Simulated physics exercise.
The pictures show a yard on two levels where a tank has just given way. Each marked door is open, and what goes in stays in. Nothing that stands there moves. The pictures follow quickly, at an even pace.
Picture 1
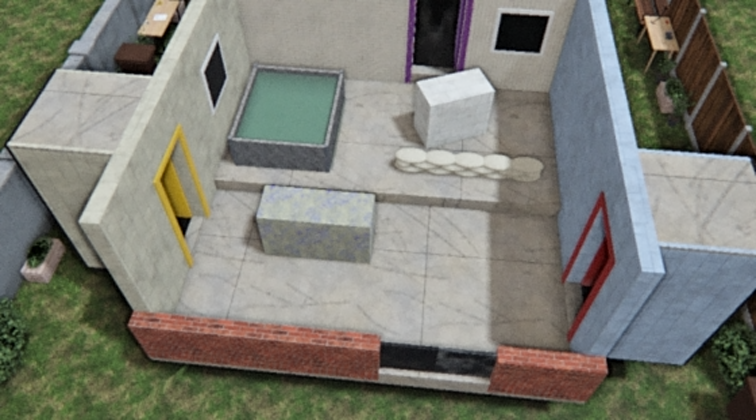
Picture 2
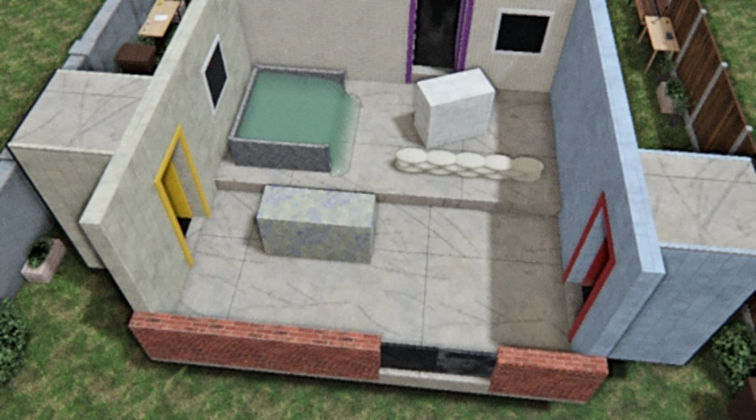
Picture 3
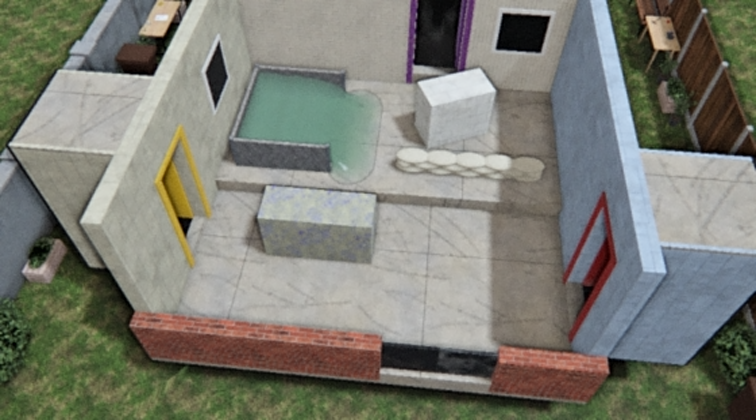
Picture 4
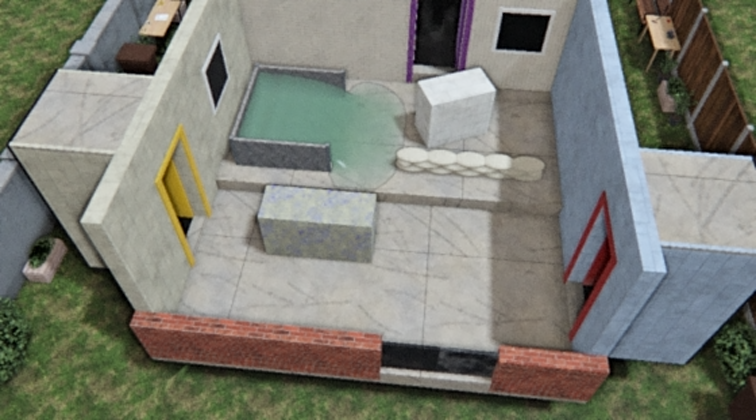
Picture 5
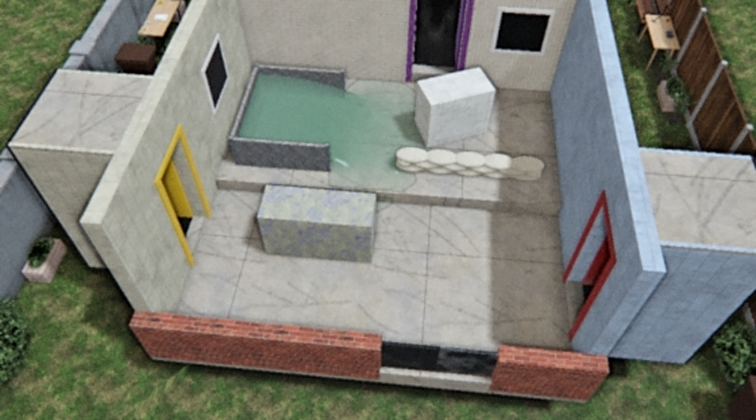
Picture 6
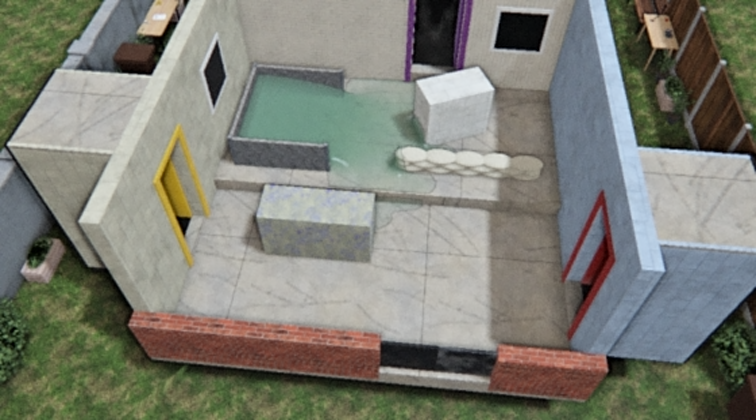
Green water pouring out of a tank as its right side gives way, spreading across the raised level around a pale block.
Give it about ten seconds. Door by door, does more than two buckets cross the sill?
The red door holds within the limit; the purple door holds within the limit; the yellow door holds within the limit.
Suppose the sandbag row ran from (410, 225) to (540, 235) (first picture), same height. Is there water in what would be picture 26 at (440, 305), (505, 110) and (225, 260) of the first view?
In that order: Wet, awash, not flooded.
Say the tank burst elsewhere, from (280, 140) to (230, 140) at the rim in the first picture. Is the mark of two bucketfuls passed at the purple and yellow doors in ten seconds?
My reading: Purple keeps below it, yellow is over.
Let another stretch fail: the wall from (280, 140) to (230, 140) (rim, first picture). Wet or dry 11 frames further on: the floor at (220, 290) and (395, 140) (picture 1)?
In turn: Flooded, dry.
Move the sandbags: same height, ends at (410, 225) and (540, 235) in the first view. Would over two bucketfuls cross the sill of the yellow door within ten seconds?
In short: Yellow door goes over.
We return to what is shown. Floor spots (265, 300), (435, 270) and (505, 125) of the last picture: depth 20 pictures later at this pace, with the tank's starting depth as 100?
In that order: 0, 4 and 16 per cent.
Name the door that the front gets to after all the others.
Last comes the yellow-painted one.
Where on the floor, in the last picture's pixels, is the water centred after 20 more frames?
Around (421, 151).
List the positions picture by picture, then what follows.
In the first picture, still water in the water tank at (289, 107).
In the second picture, water pours out at (334, 125) and has run to (348, 95).
In the third picture, water pours out at (335, 127) and has run to a hidden place.
In the fourth picture, the front is at a hidden place, out from the gap at (335, 127).
In the fifth picture, water pours out at (335, 127) and has run to a hidden place.
In the sixth picture, water pours out at (334, 127) and has run to a hidden place.
A moment on, water covers 30 % of the floor; the red door not reached, the purple door wet at the sill, nothing in, the yellow door not reached.
Next, water covers 45 % of the floor; the red door not reached, the purple door wet at the sill, nothing in, the yellow door not reached.
Then, water covers 60 % of the floor; the red door wet at the sill, nothing in, the purple door wet at the sill, nothing in, the yellow door not reached.
Later, water covers 75 % of the floor; the red door wet at the sill, nothing in, the purple door wet at the sill, nothing in, the yellow door wet at the sill, nothing in.
In the end, water covers 90 % of the floor; the red door under two buckets in, the purple door wet at the sill, nothing in, the yellow door under two buckets in.
